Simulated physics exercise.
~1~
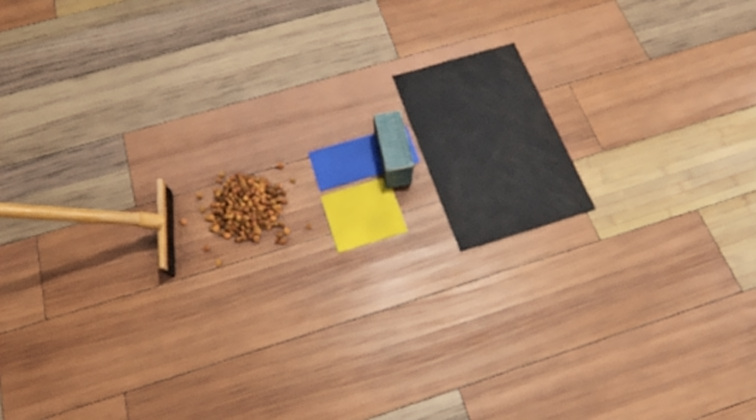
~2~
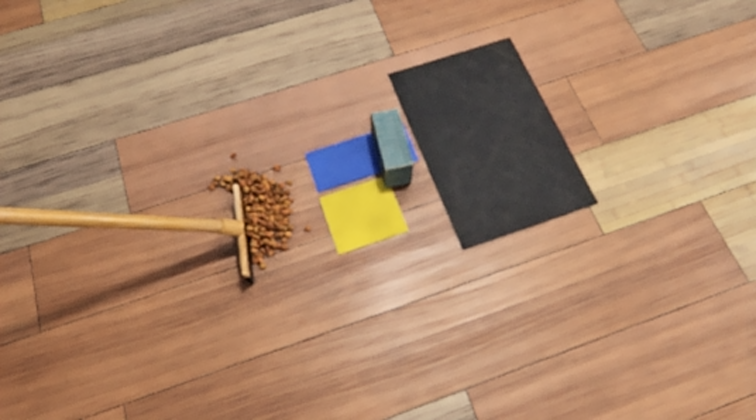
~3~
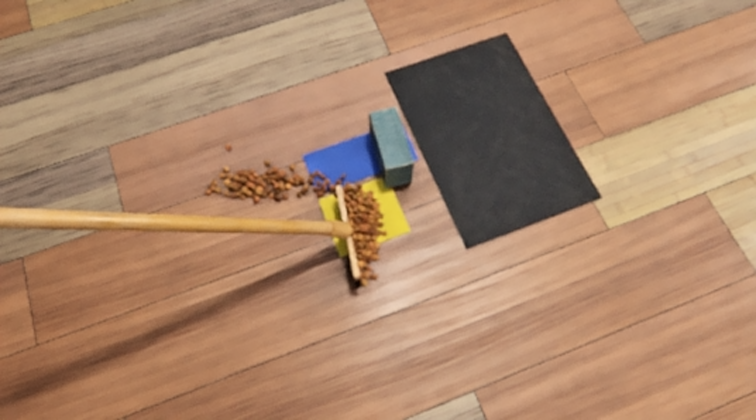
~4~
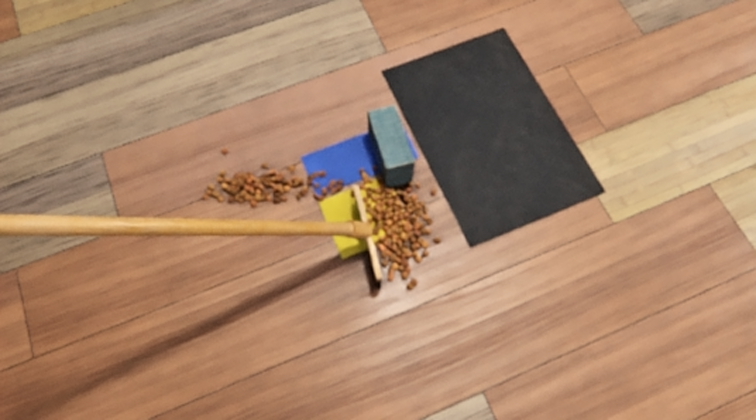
On a wood plank floor, a squeegee pushes brown kibble right across a yellow mat, leaving some behind, stopping before the black mat.
